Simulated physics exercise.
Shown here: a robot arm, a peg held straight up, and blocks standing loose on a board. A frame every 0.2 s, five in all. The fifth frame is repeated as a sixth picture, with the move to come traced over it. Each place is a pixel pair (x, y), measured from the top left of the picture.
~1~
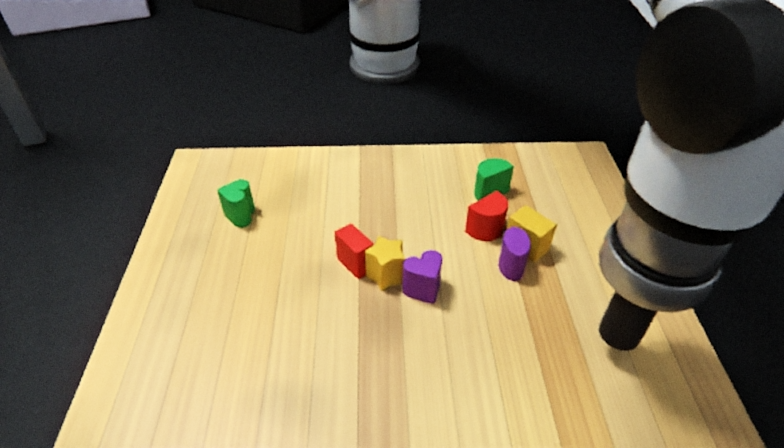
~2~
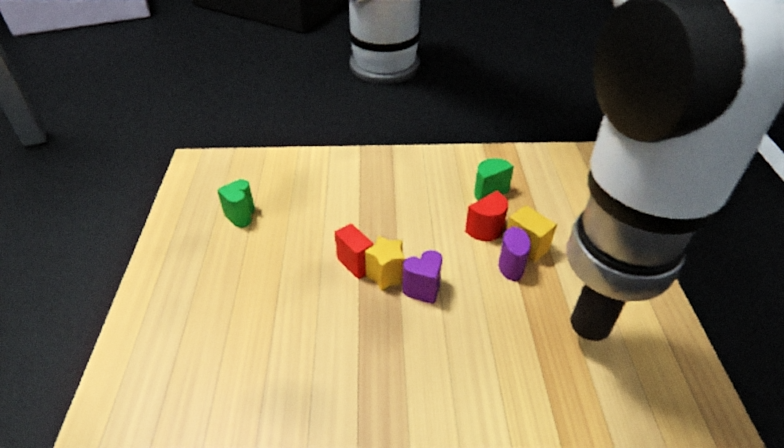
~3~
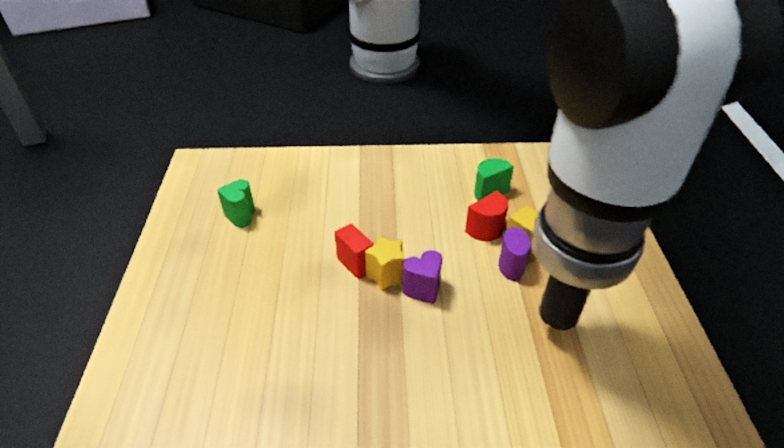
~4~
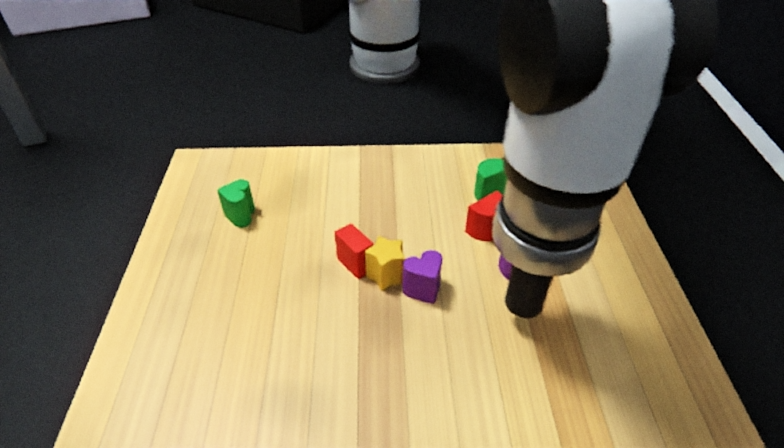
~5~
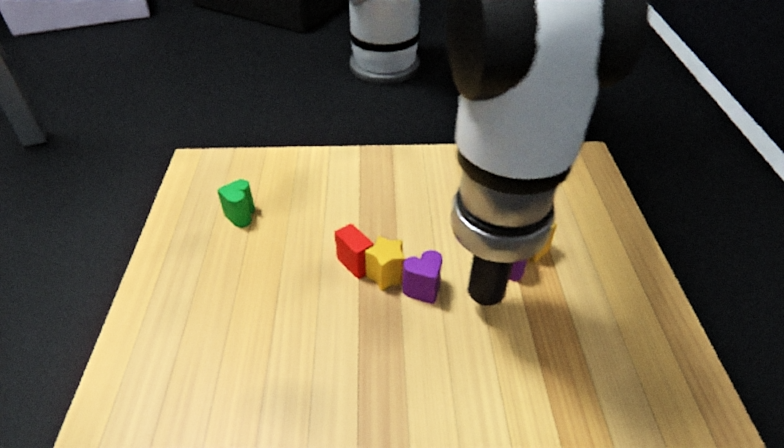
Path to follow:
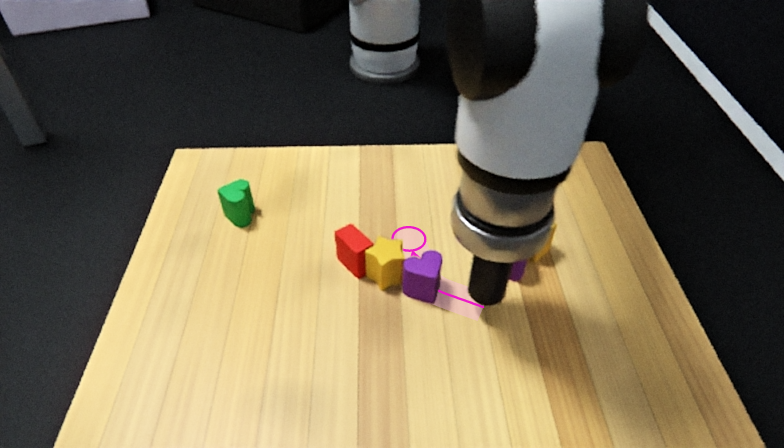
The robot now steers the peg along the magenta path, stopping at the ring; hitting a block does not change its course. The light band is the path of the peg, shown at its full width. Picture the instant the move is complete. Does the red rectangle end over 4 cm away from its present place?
Final answer: No.
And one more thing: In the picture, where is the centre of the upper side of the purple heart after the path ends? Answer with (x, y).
I'd expect the centre of its top face to be at (389, 251).
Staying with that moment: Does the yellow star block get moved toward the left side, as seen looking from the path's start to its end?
Yes - that is the case.
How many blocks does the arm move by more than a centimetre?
Three or more blocks.
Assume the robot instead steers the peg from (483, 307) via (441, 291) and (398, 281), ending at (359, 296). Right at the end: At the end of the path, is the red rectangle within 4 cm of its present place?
That would be a no.
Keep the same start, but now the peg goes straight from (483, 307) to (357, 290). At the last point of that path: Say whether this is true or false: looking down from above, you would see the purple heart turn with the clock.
Answer: True.
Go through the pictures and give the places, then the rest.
Peg tip (619, 334); block tops, red rectangle (354, 237); yellow star block (387, 249); purple heart (425, 263); purple oval (517, 240), in the first frame.
Peg (591, 325); blocks unchanged, in the second frame.
Peg (559, 314); blocks unchanged, in the third frame.
Peg (524, 303); blocks unchanged, in the fourth frame.
Peg (486, 291); red rectangle (354, 237); yellow star block (387, 249); purple heart (425, 263); purple oval hidden, in the fifth frame.
Path on the board, from (483, 307) via (443, 292) and (418, 267), ending at (409, 239).
The first path, step by step. One third of the way, peg (444, 276); yellow star block (383, 248); purple heart (410, 261), turned 15° anticlockwise.
Two thirds of the way, peg (419, 251); red rectangle (331, 230), turned 15° clockwise; yellow star block (360, 242); purple heart (389, 251), turned 35° anticlockwise.
At the end, peg (410, 223); red rectangle (331, 230), turned 15° clockwise; yellow star block (360, 242); purple heart (389, 251), turned 35° anticlockwise; purple oval in place.
